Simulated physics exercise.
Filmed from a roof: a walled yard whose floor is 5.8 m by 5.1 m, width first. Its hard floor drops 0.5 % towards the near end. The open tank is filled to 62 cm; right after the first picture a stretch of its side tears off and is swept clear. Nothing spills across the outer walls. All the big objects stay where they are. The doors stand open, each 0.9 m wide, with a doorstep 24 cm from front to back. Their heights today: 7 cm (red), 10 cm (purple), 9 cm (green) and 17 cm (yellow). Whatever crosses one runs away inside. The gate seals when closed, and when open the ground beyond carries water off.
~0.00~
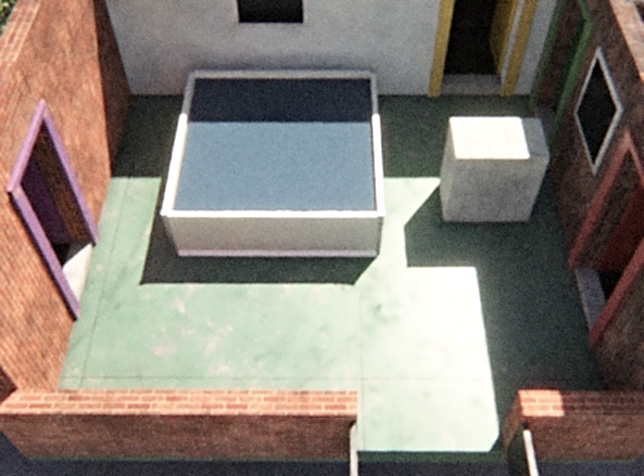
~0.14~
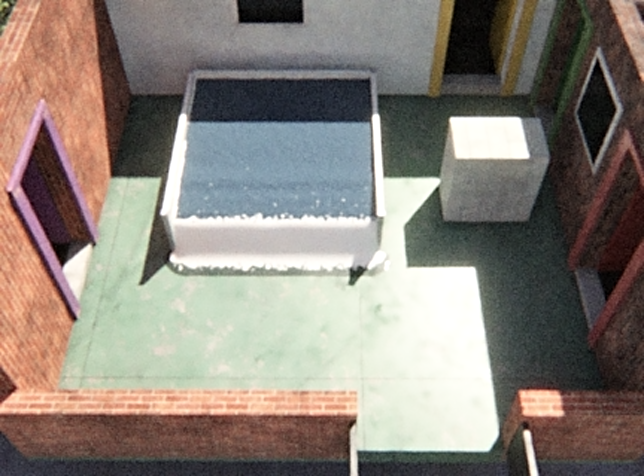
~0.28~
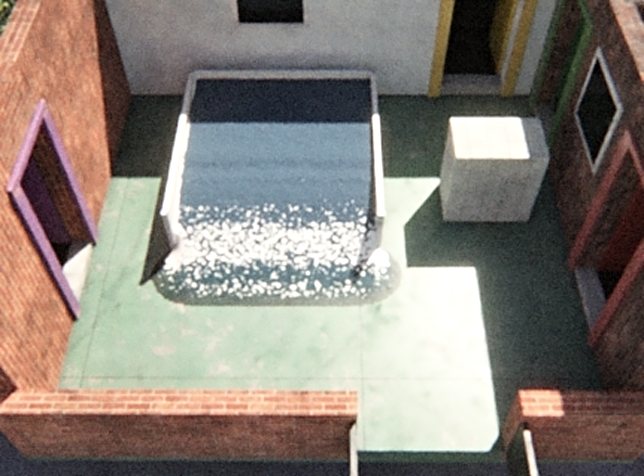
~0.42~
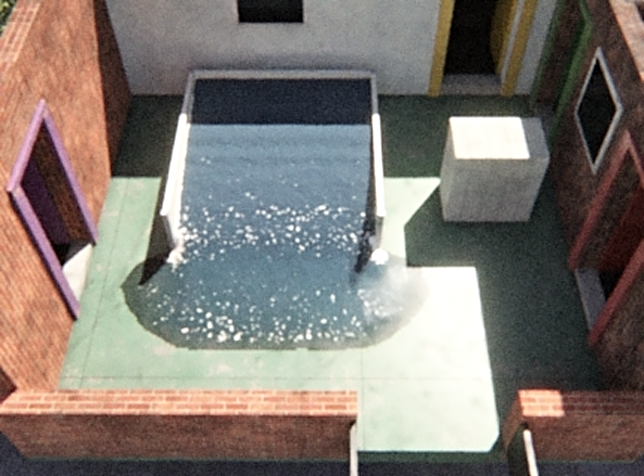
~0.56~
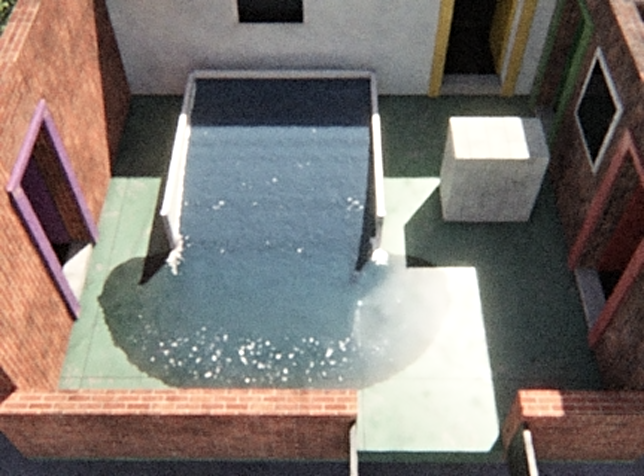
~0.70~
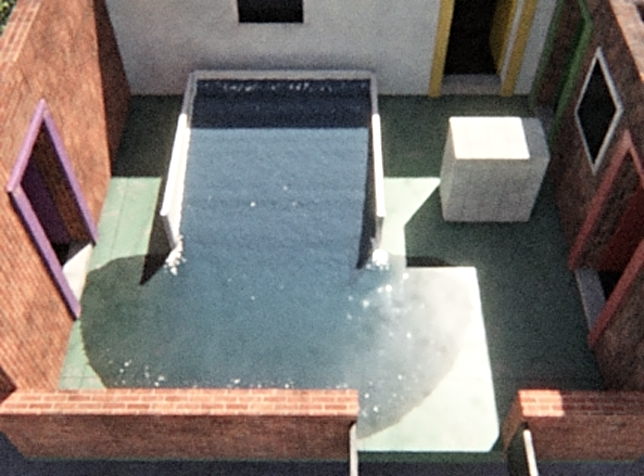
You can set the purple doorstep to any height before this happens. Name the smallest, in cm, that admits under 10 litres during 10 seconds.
About 15 cm.
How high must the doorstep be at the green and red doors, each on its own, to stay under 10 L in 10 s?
Roughly 11.5 cm at green and 12.0 cm at red.
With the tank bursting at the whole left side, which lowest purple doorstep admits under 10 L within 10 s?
About 30 cm.
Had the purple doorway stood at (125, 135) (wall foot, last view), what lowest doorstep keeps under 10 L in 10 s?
About 23 cm.
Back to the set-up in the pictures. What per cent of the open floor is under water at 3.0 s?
About 55 per cent.
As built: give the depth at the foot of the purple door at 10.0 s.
Roughly 9.5 cm deep.
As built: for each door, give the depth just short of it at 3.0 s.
In cm: Red 4, purple 16, green 0, yellow 0.
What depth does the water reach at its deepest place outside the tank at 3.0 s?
Up to some 41 cm.
After 1.4 s water covers 45 % of the floor, deepest (44 cm) near (260, 410); 4 cm at the purple door, 0 litres in over its 10 cm doorstep.
After 3.0 s water covers 55 % of the floor, deepest (41 cm) near (66, 425); 16 cm at the purple door, 4 litres in over its 10 cm doorstep.
After 10.0 s water covers 100 % of the floor, deepest (14 cm) near (453, 179); 10 cm at the purple door, 61 litres in over its 10 cm doorstep.
At the purple door as built, the water arrived by 0.8 s and peaked near 17 cm at 4.2 s.
With a doorstep of 13.5 cm, 22 litres would have come in within the 10 s; with 18.5 cm, 2 litres. So under 10 litres takes about 15 cm.
